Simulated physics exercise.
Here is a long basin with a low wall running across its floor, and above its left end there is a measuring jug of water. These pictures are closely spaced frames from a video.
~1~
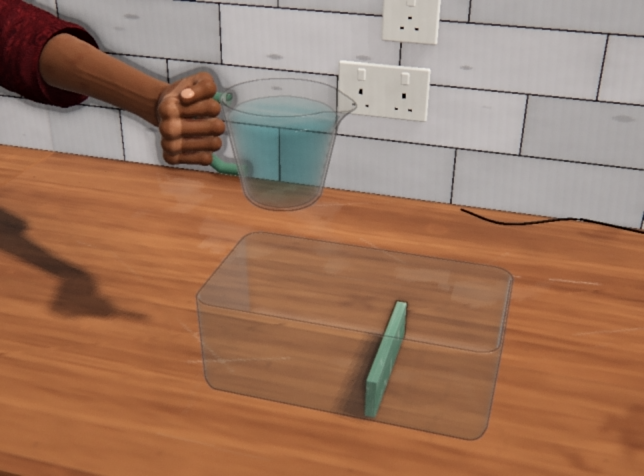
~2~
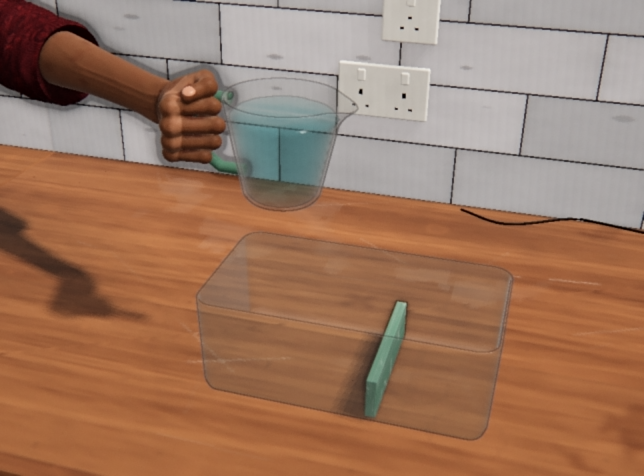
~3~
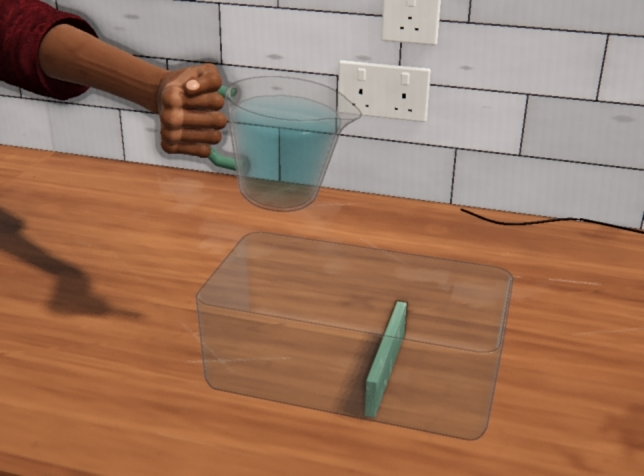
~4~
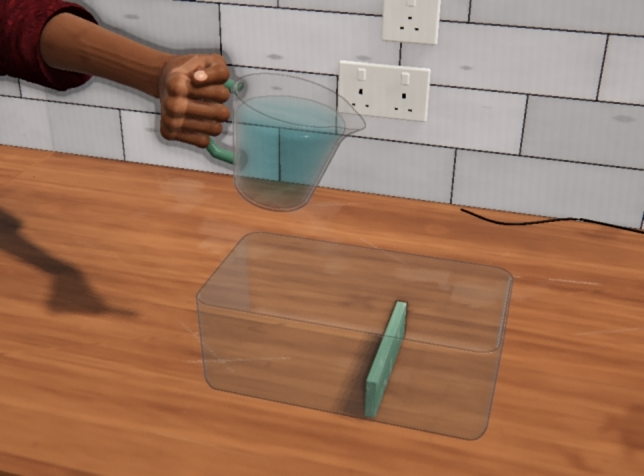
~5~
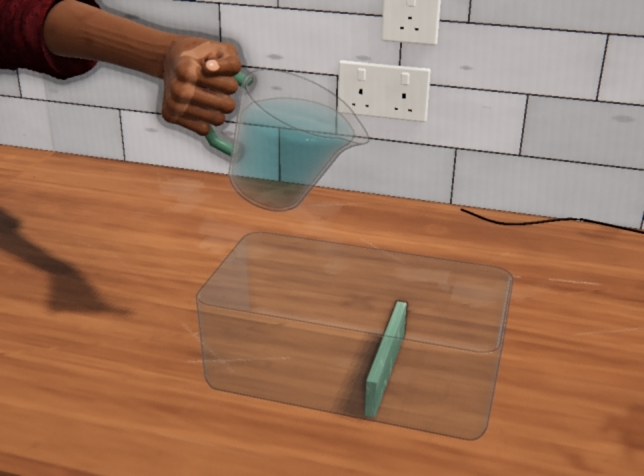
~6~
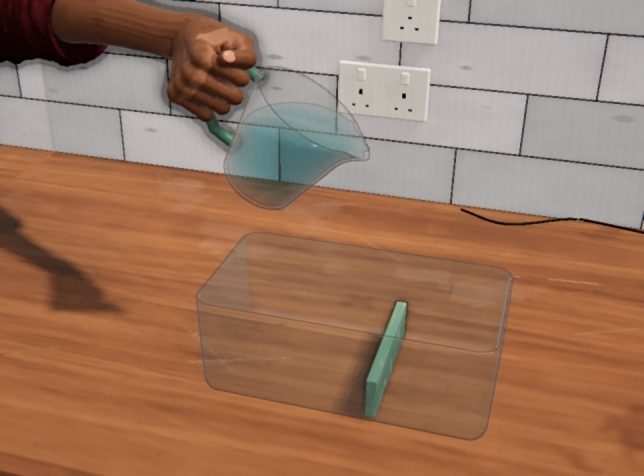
Above a clear basin with a low green wall on a wooden counter, a hand steadily tilting a jug of blue water rightward.
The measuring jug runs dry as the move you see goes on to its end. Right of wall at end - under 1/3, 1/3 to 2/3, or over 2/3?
I'd put the amount right of the wall between the two marks of a third and two thirds.
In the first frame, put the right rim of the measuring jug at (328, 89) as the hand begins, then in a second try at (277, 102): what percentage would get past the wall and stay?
The first gives 20 %, the second 5 %.
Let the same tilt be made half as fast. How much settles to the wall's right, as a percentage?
Near 75 in a hundred.
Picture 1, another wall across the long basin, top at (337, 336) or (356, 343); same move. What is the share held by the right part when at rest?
It would come to roughly 90 per cent the first time and roughly 85 per cent the second.
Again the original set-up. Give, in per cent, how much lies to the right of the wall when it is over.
Share: Roughly 55 %.
A moment on, the measuring jug is tipped on its side and 41 per cent is still to pour, 1 is left of the wall and 25 right of it.
Next, the measuring jug is tipped right over and 7 per cent is still to pour, 28 is left of the wall and 48 right of it.
Then the measuring jug is tipped right over and 0 per cent is still to pour, 39 is left of the wall and 53 right of it.
Later the measuring jug is tipped right over and 0 per cent is still to pour, 42 is left of the wall and 53 right of it.
Finally, 42 per cent lies left of the wall, 53 right of it and 5 outside.
